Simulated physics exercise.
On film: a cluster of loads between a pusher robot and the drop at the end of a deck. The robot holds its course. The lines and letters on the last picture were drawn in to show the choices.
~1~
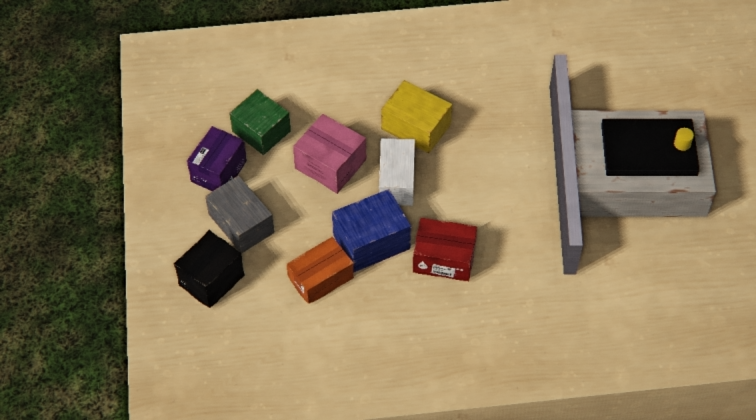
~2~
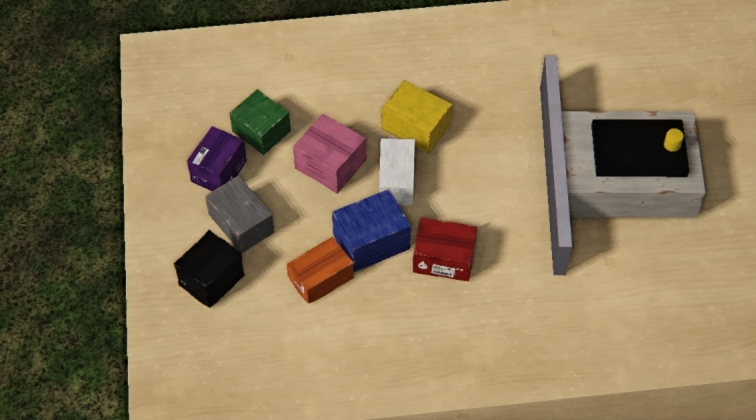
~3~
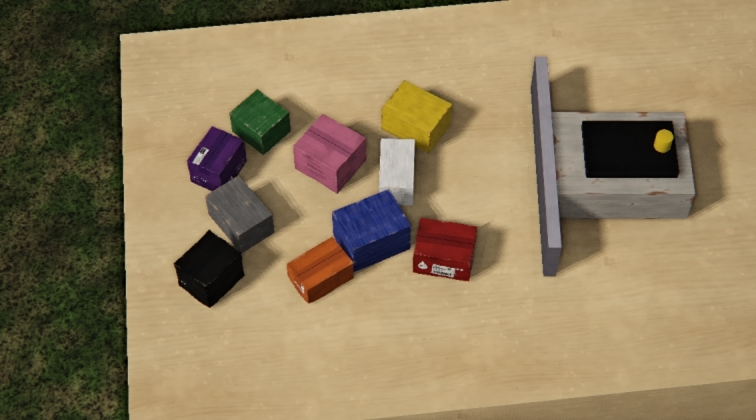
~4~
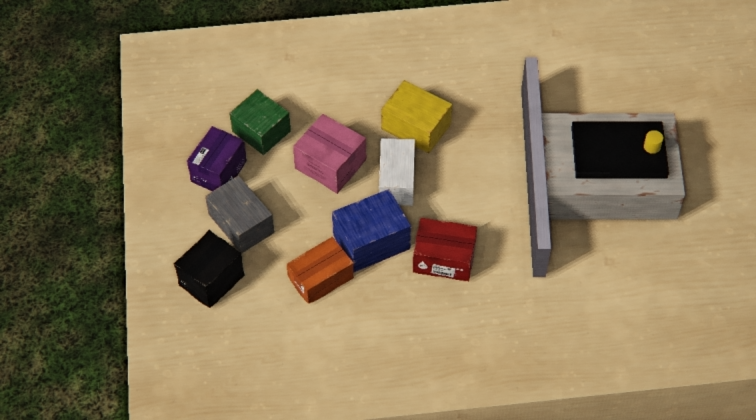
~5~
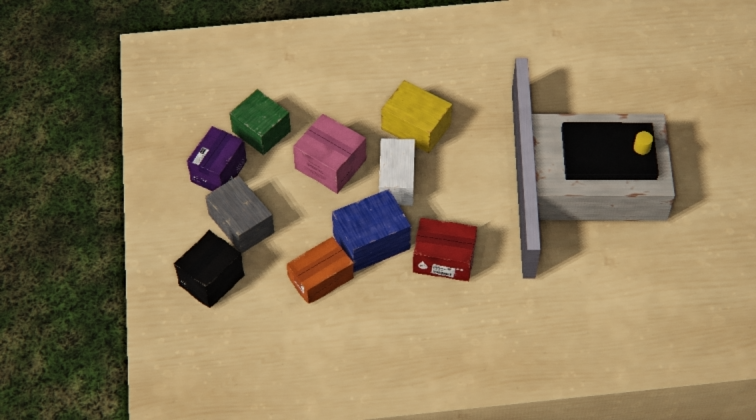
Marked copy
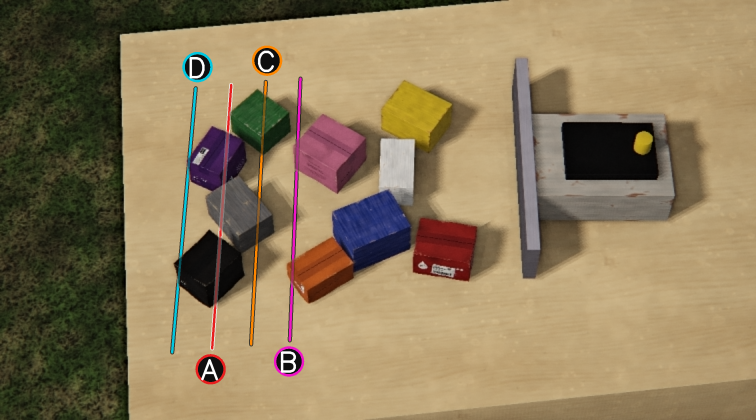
A gray robot with a wide flat plate on its front slid slowly left a short way across a wooden deck, toward a cluster of colorful boxes that stayed still and untouched.
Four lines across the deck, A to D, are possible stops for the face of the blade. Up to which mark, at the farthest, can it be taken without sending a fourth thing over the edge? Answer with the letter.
Stop at A.
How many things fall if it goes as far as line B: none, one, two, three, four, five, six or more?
By then, none.
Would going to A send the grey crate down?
By then, yes.
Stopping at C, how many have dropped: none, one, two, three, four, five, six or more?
The count is none.
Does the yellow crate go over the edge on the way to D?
No.
On the marked copy, A at (222, 209); B at (295, 202); C at (259, 205); D at (185, 212).
Following A. Soon after the start, robot (494, 160); orange parcel (299, 277); yellow crate (375, 119).
Later, robot (382, 170); black parcel (171, 275); grey crate (188, 201).
In the end, robot (299, 178); black parcel over the edge; grey crate over the edge; three fallen.
As for the rest, B is within the limit but short; C is within the limit but short; D drops six.
